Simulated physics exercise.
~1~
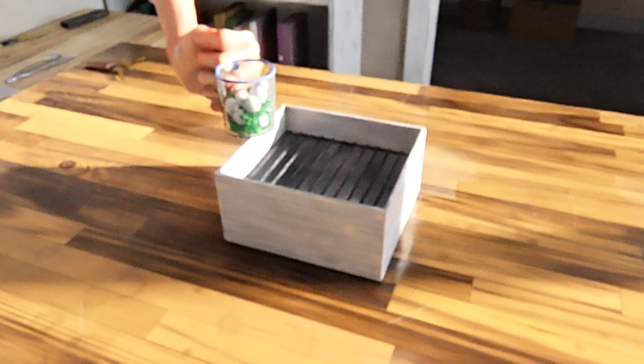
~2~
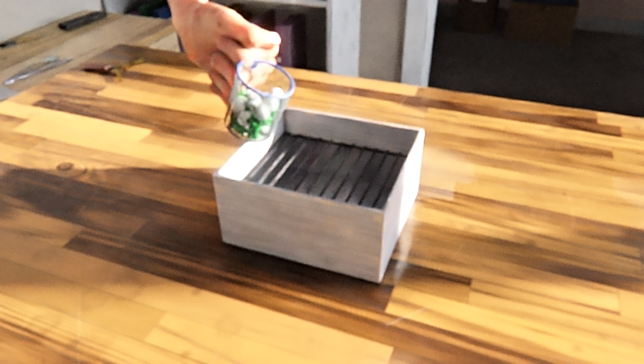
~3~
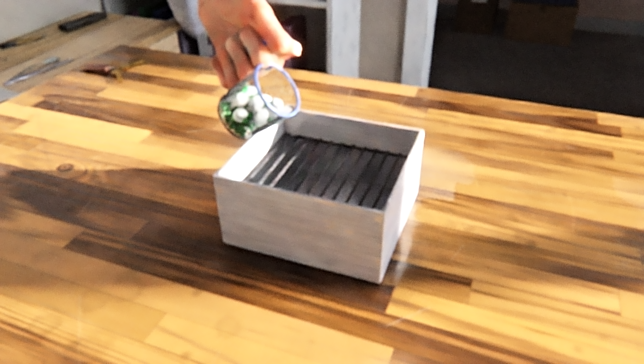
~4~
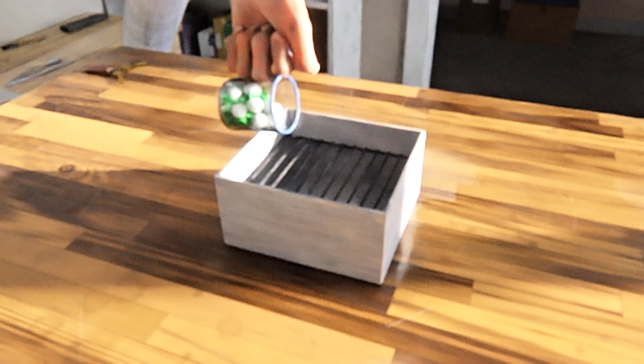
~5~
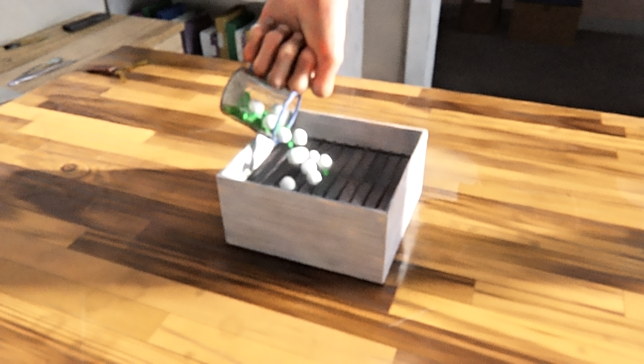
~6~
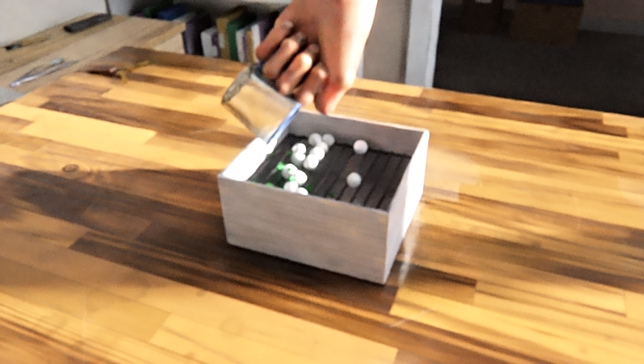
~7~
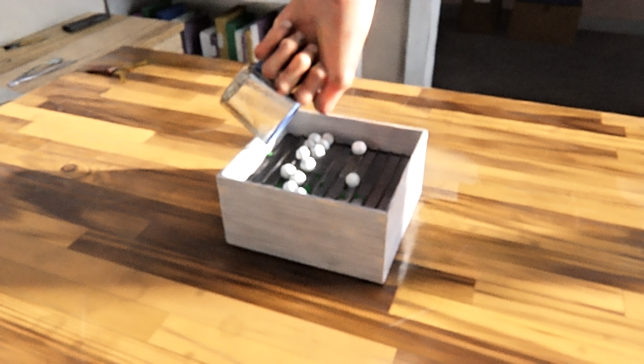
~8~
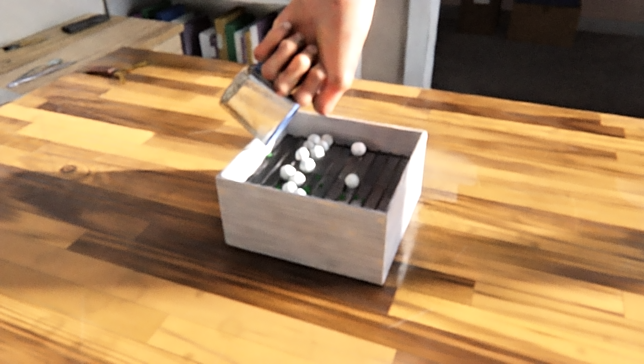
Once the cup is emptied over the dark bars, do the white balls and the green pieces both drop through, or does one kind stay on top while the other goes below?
They separate, with the white balls staying caught on top of the bars. The green pieces end up below, apart from just a few.
